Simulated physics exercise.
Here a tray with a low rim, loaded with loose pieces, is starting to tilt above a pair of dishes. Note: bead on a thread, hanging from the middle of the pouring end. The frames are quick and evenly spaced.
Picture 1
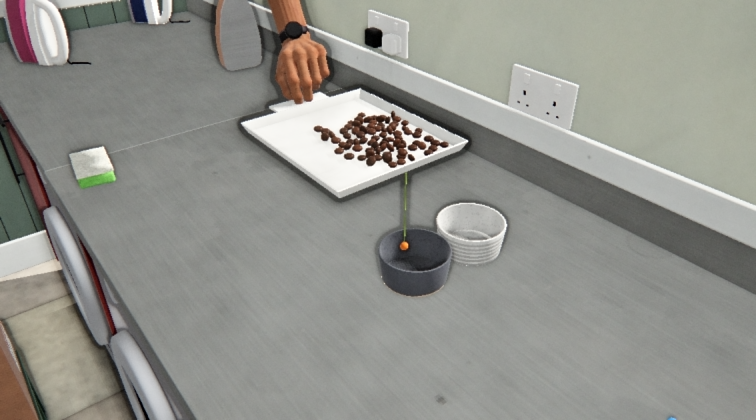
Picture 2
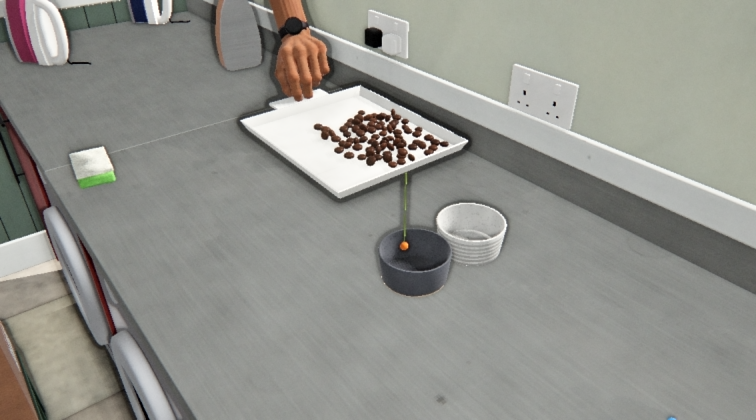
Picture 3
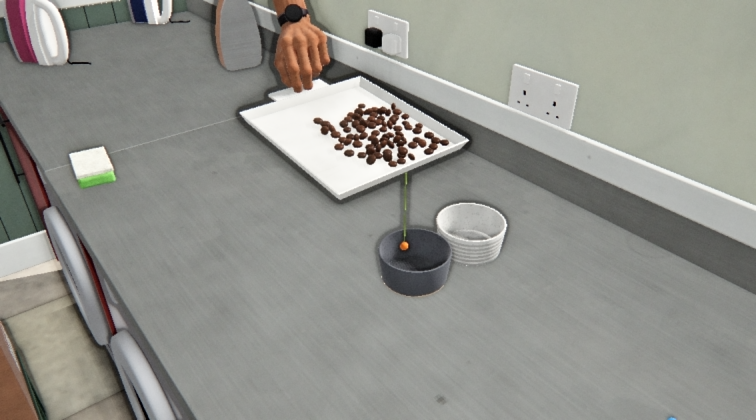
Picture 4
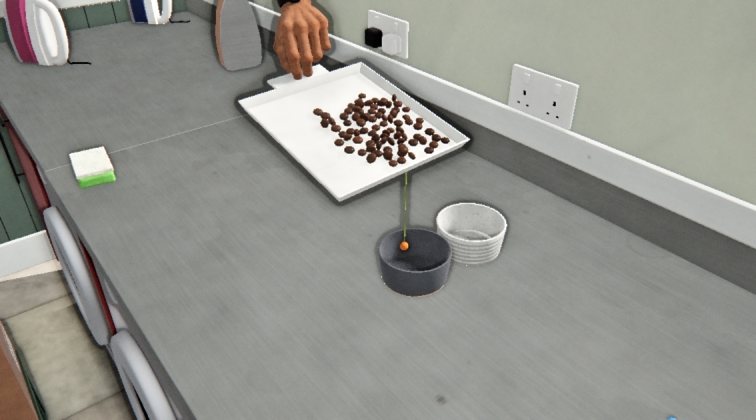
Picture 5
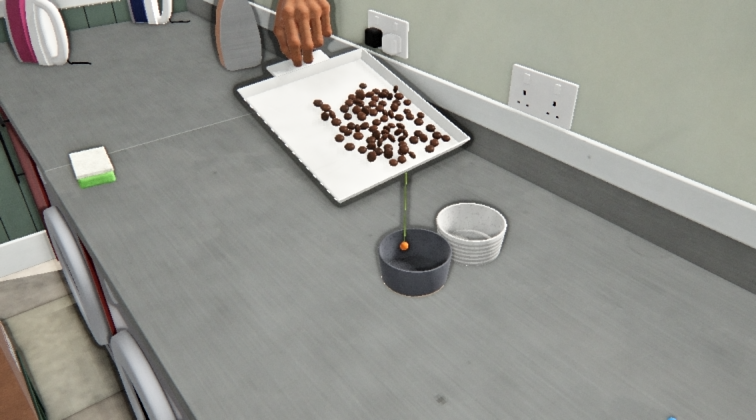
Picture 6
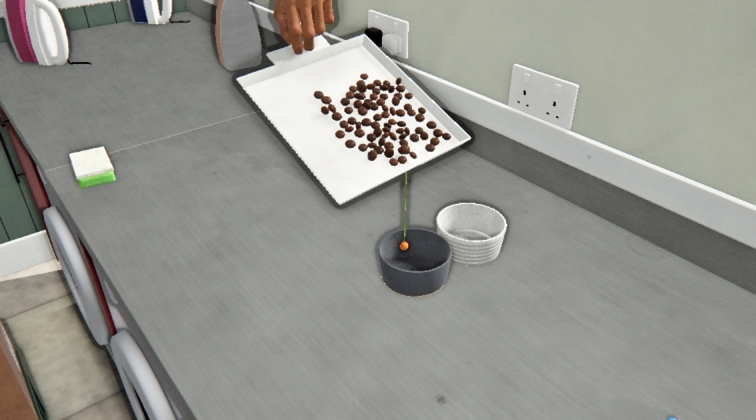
A hand raising the handle end of a white tray of brown chocolate drops, tilting it above dark and white dishes.
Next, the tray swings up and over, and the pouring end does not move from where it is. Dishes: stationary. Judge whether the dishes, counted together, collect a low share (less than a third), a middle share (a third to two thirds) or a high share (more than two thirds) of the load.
The dishes collect a low share.
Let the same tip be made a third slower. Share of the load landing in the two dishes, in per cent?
I'd say 20 percent or thereabouts.
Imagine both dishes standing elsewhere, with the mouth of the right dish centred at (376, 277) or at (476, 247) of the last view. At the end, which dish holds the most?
The first arrangement gives the one at right, the second arrangement gives the one at left.
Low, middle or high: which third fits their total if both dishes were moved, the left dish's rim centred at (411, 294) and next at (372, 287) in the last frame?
Try one: The middle third; try two: Over two thirds.
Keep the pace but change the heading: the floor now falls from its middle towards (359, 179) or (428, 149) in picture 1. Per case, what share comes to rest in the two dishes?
Near 0 % and 80 %.
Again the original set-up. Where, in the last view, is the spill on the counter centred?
Near (382, 335).
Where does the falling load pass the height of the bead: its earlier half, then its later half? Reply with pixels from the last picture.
The opening half passes (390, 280), the closing half (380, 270).
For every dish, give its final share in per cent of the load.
Per hundred pieces, the left dish ends with about 0 and the right dish with about 0.
Soon, tray tipped steeply; about half on the tray; a small part outside both; about a third in the air.
A while on, tray tipped past a quarter turn; a small part in the left dish; nearly all outside both.
Towards the end, tray tipped past a quarter turn; a small part in the left dish; nearly all outside both.
Finally, tray tipped past a quarter turn; a small part in the left dish; none in the right dish; nearly all outside both.
